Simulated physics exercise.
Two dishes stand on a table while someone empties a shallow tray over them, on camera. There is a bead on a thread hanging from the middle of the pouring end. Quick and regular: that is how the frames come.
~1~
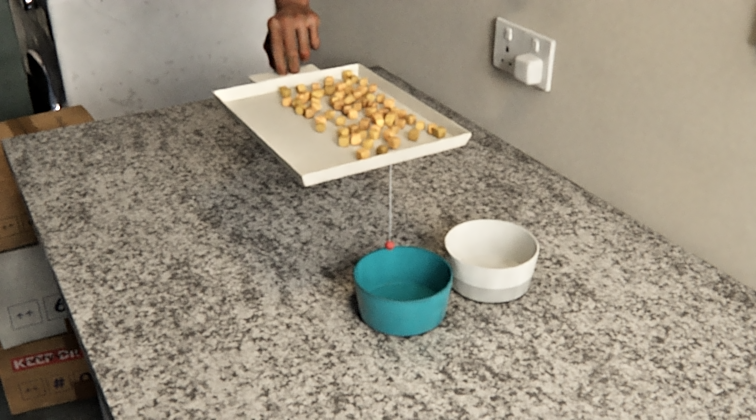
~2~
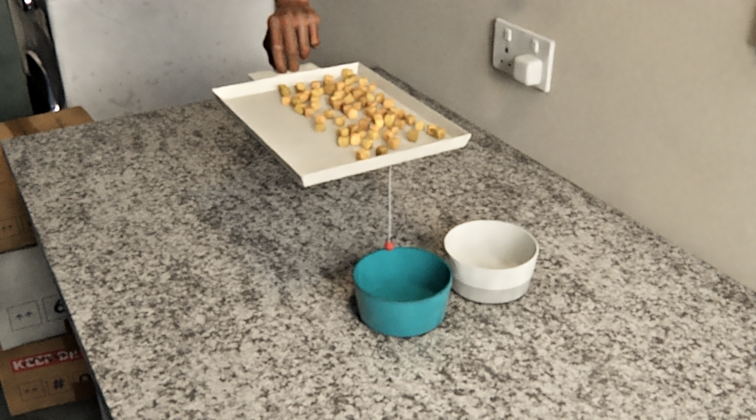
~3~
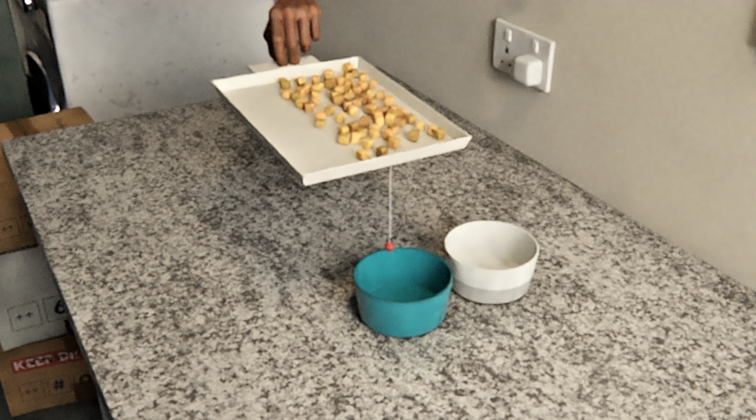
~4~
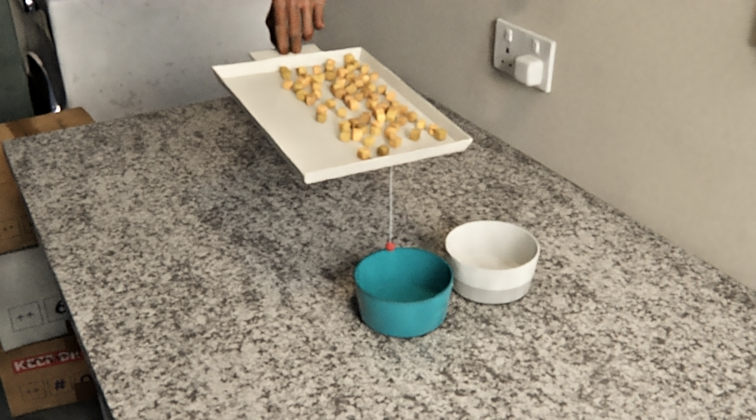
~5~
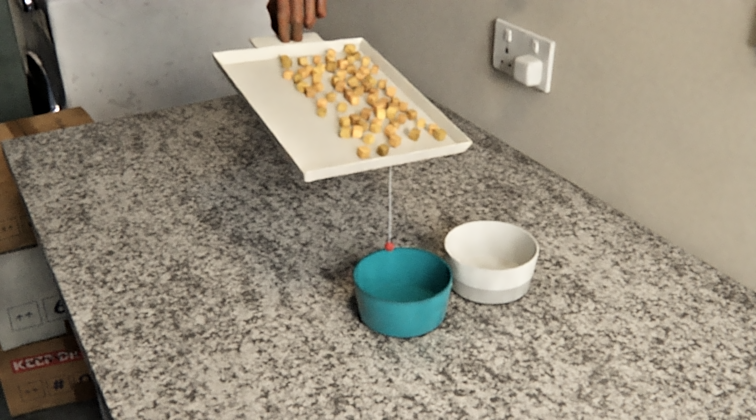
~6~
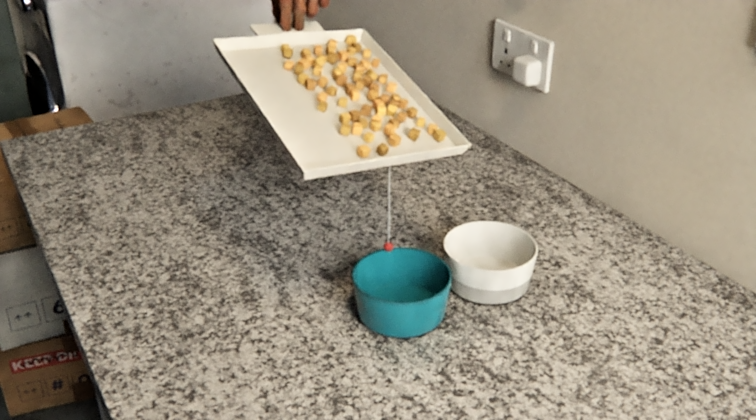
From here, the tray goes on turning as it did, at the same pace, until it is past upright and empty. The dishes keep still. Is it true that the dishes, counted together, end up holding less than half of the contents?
Majority caught.
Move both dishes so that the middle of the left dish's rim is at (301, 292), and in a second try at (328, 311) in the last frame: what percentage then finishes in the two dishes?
Around 20 and then 20 per cent.
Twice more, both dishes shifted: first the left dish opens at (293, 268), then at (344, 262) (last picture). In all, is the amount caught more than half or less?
First shift, a minority share; second shift, a majority share.
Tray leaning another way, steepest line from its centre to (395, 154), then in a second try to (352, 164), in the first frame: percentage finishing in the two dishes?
Roughly 90 percent, then 30 percent.
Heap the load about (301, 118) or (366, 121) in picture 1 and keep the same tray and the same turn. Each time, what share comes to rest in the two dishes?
About 90 % and 80 %.
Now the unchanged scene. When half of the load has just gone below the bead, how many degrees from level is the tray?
Around 105 degrees of turn.
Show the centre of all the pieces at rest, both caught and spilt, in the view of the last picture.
Once nothing moves, the middle sits near (480, 275).
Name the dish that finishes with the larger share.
That's going to be the right-positioned one.
Soon, tray tipped steeply; nearly all on the tray; a stray few in the right dish; a stray few in the air.
A while on, tray tipped past a quarter turn; about a third on the tray; a stray few in the left dish; about a quarter in the right dish; a stray few outside both; about a third in the air.
Towards the end, tray tipped past a quarter turn; a small part in the left dish; most in the right dish; a small part outside both.
Finally, tray tipped past a quarter turn; a small part in the left dish; most in the right dish; a small part outside both.
